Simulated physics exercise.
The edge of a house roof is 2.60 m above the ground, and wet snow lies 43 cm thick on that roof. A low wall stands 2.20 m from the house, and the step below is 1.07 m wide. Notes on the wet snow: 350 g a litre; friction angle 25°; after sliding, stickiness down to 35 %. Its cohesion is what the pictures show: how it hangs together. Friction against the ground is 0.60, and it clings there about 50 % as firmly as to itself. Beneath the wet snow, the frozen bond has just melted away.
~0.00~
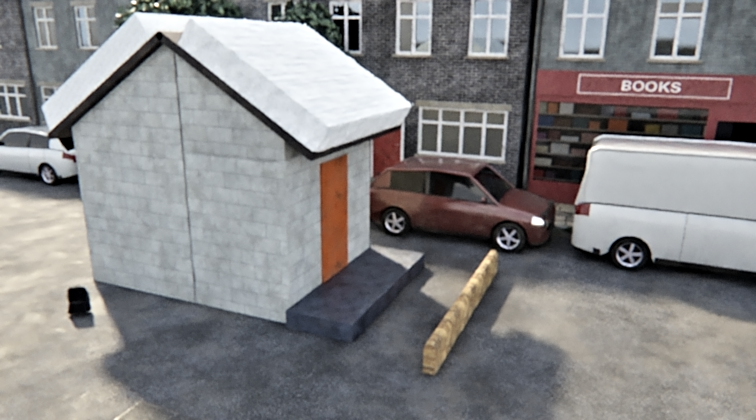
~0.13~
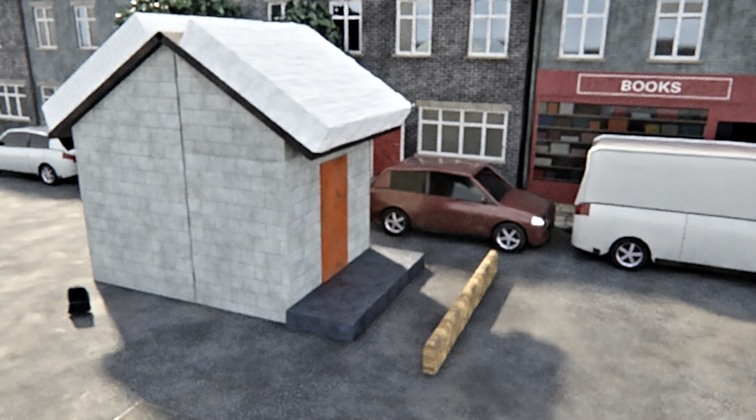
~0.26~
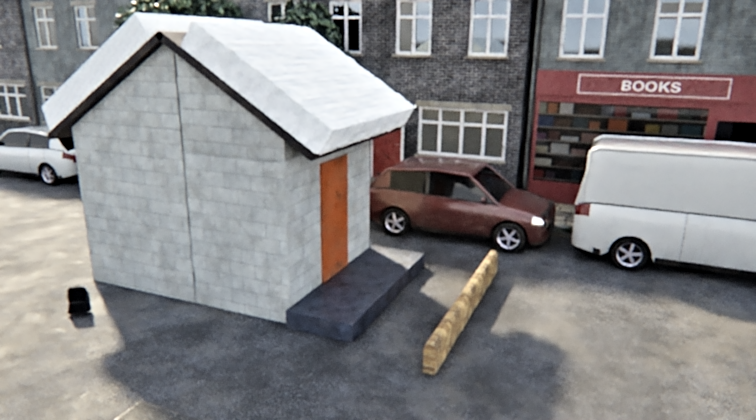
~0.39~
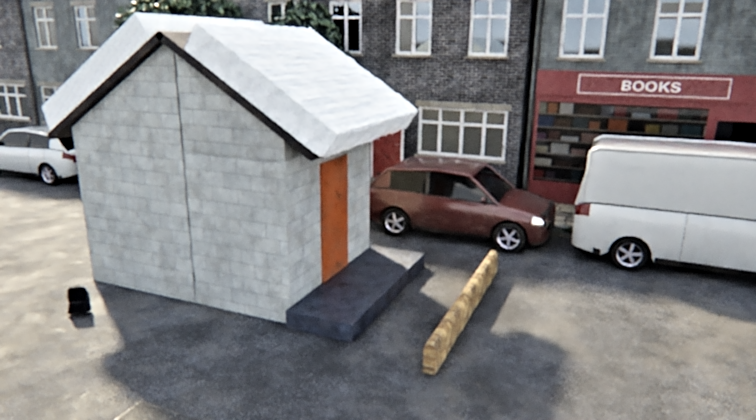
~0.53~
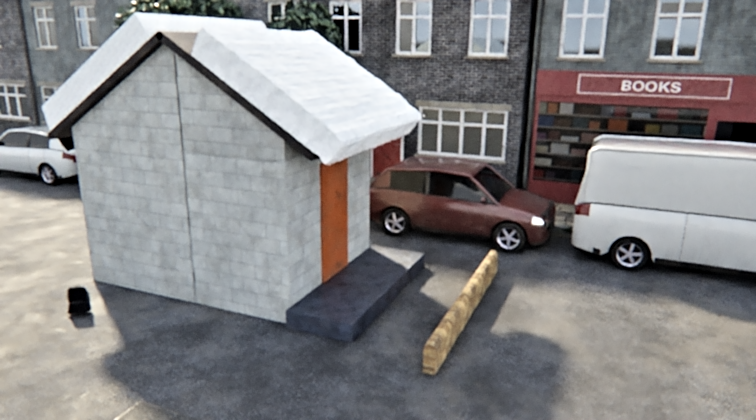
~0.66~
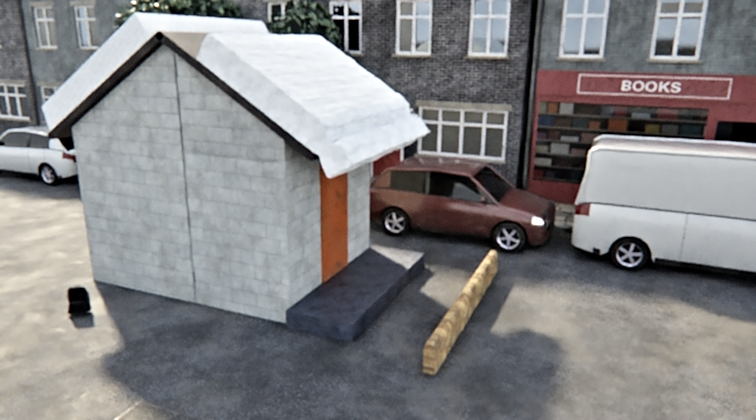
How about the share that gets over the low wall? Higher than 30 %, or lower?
Lower.
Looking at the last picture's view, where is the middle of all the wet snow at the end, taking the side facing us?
Somewhere about (419, 340), I'd say.
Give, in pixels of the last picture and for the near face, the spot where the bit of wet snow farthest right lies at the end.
Pixel: Approx. (639, 408).
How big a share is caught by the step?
About 6 %.
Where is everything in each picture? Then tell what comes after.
The first picture shows leading edge of the wet snow at (327, 131), 4 % of it past the eaves, in one piece.
The second picture shows leading edge of the wet snow at (328, 132), its middle shifted 1.4 cm, 5 % of it past the eaves, in one piece.
The third picture shows leading edge of the wet snow at (331, 134), its middle shifted 5.5 cm, 6 % of it past the eaves, in one piece.
The fourth picture shows leading edge of the wet snow at (335, 138), its middle shifted 13 cm, 9 % of it past the eaves, in one piece.
The fifth picture shows leading edge of the wet snow at (341, 146), its middle shifted 23 cm, 13 % of it past the eaves, in one piece.
The sixth picture shows leading edge of the wet snow at (350, 160), its middle shifted 37 cm, 18 % of it past the eaves, cracking.
After 1.08 s, 83 % is still on the roof and 0 % is past the low wall.
After 1.59 s, 41 % is still on the roof and 0 % is past the low wall.
After 2.09 s, none is still on the roof and 8 % is past the low wall.
After 2.60 s, none is still on the roof and 24 % is past the low wall.
After 3.20 s, at the end, none is still on the roof and 24 % is past the low wall.
